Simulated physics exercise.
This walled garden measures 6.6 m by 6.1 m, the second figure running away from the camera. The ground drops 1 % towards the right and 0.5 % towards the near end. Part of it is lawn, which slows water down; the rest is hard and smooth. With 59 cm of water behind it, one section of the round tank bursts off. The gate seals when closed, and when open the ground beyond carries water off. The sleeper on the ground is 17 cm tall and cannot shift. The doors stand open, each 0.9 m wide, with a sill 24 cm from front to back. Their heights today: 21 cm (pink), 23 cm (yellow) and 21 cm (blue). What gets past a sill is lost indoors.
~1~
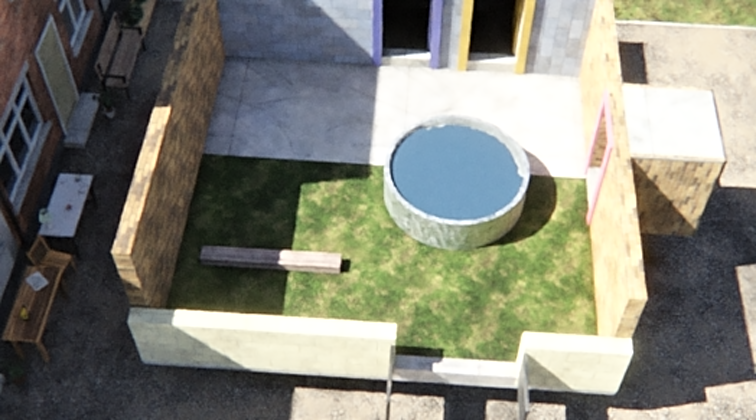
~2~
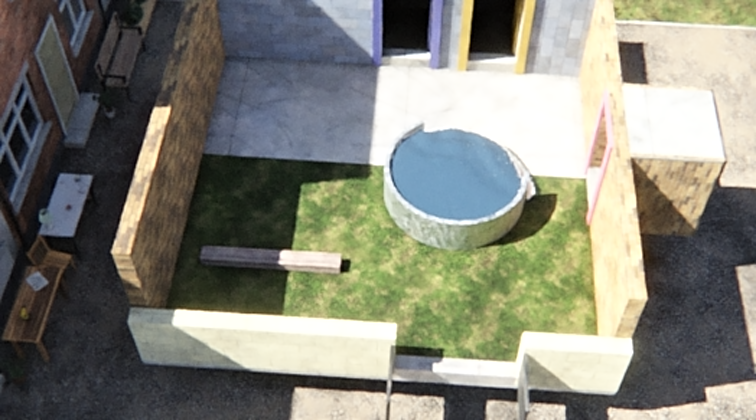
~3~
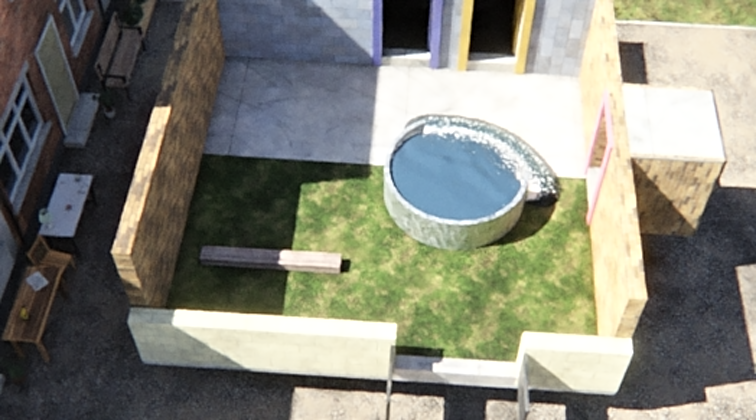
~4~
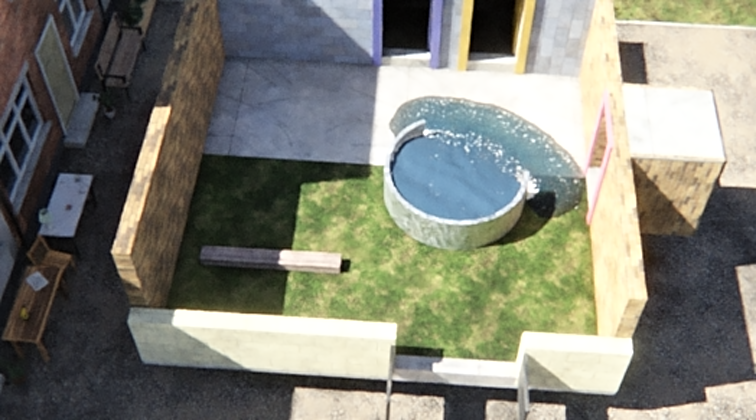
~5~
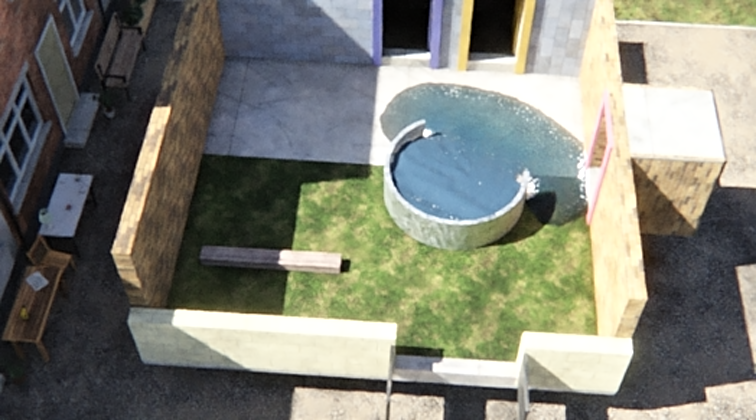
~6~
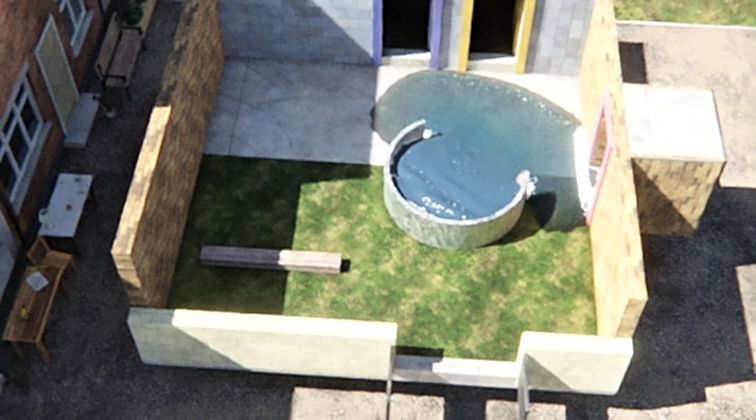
Water in a round tank in a walled garden bursts out through the far side, then spreads in a widening sheet across the pale paving behind it and rightward to the pink door, while the near lawn stays clear.
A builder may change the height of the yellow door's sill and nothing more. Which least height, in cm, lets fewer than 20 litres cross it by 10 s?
Close to 25 cm is just enough.
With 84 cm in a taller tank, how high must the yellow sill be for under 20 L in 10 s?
Some 38 cm.
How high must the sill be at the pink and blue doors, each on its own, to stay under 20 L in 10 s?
Roughly 13.5 cm at pink and 13.0 cm at blue.
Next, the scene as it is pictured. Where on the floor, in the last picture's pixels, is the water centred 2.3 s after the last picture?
At about (485, 136).
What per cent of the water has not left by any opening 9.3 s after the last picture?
Roughly 94 in a hundred.
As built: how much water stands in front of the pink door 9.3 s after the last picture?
Some 7.5 cm.
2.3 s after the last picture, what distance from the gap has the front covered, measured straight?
Some 5.2 m out.
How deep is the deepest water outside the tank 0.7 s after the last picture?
Up to some 52 cm.
Then, 0.7 s after the last picture water covers 25 % of the floor, deepest (52 cm) near (574, 82); 29 cm at the yellow door, 1 litre in over its 23 cm sill.
Then, 2.3 s after the last picture water covers 40 % of the floor, deepest (26 cm) near (506, 143); 25 cm at the yellow door, 33 litres in over its 23 cm sill.
Then, 9.3 s after the last picture water covers 90 % of the floor, deepest (13 cm) near (574, 82); 7 cm at the yellow door, 36 litres in over its 23 cm sill.
At the yellow door as built, the water peaked near 33 cm, 1.7 s after the last picture.
Run again over the same 10 s with other heights there, 41 litres in over 22.5 cm, 4 litres over 30.5 cm. The limit of 20 litres is kept from about 25 cm up.
